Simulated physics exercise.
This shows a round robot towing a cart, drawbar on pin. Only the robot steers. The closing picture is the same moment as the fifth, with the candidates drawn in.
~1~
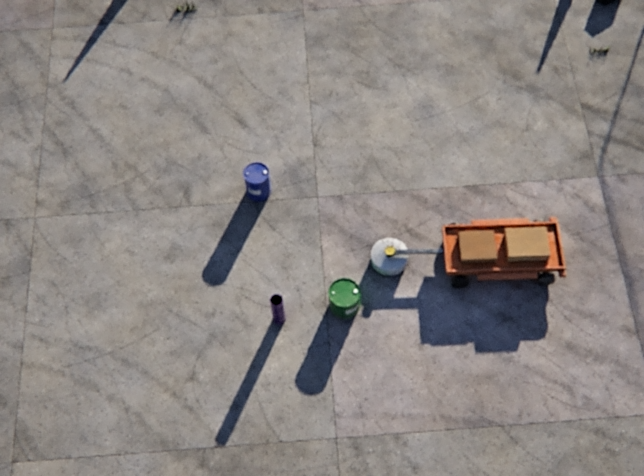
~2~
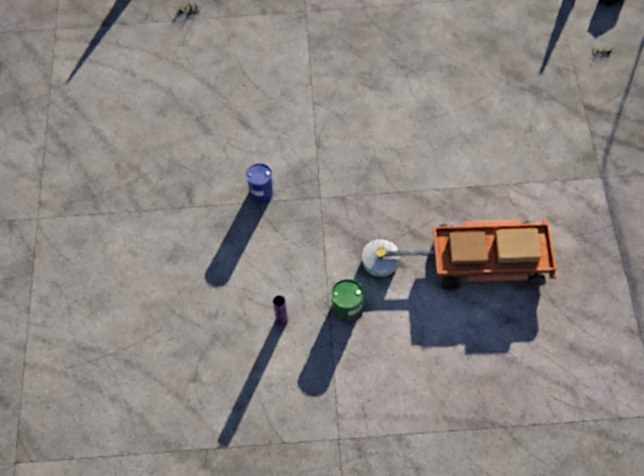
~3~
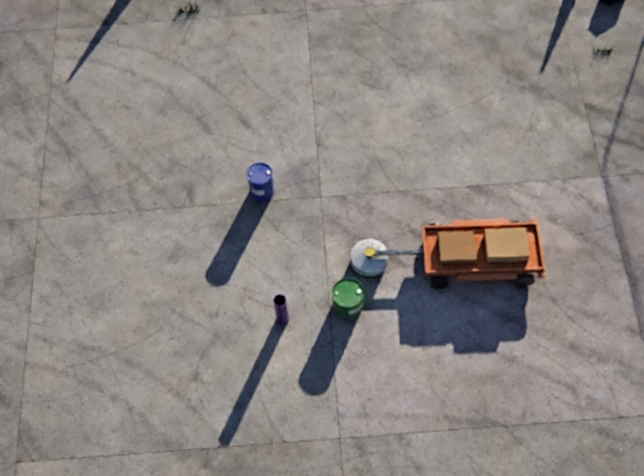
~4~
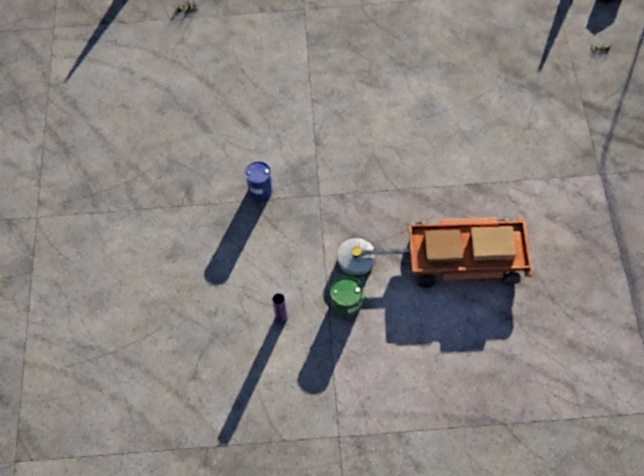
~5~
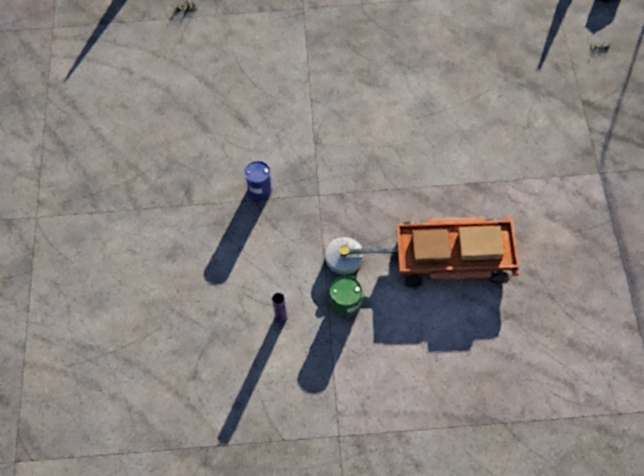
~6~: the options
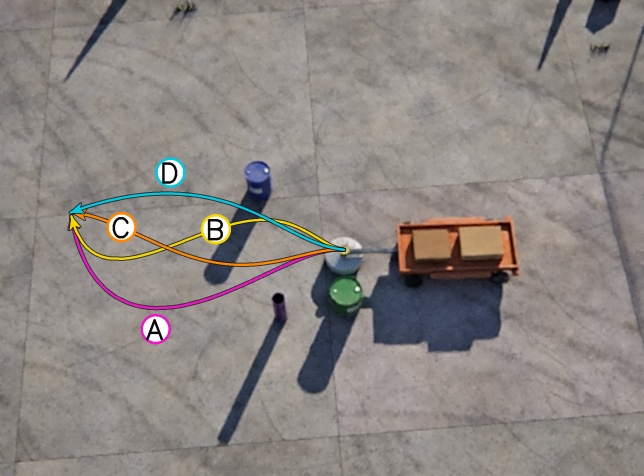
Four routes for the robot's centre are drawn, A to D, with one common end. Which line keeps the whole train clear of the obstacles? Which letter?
B is the clean one.
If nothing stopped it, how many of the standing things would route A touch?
It touches two.
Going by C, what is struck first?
First the green tub.
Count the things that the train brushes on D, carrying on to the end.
In all, one.
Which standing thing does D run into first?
First the blue keg.
On the copy, A from (344, 250) via (177, 307) to (71, 216); B from (344, 250) via (196, 236) to (71, 216); C from (344, 250) via (199, 259) to (73, 213); D from (344, 250) via (209, 198) to (71, 213).
On B. First, robot (241, 227), cart (350, 236).
Then, robot (134, 263), cart (242, 239).
Finally, robot (73, 218), cart (167, 242); nothing has been touched.
By contrast, A meets the green tub and purple post; C meets the green tub; D meets the blue keg.
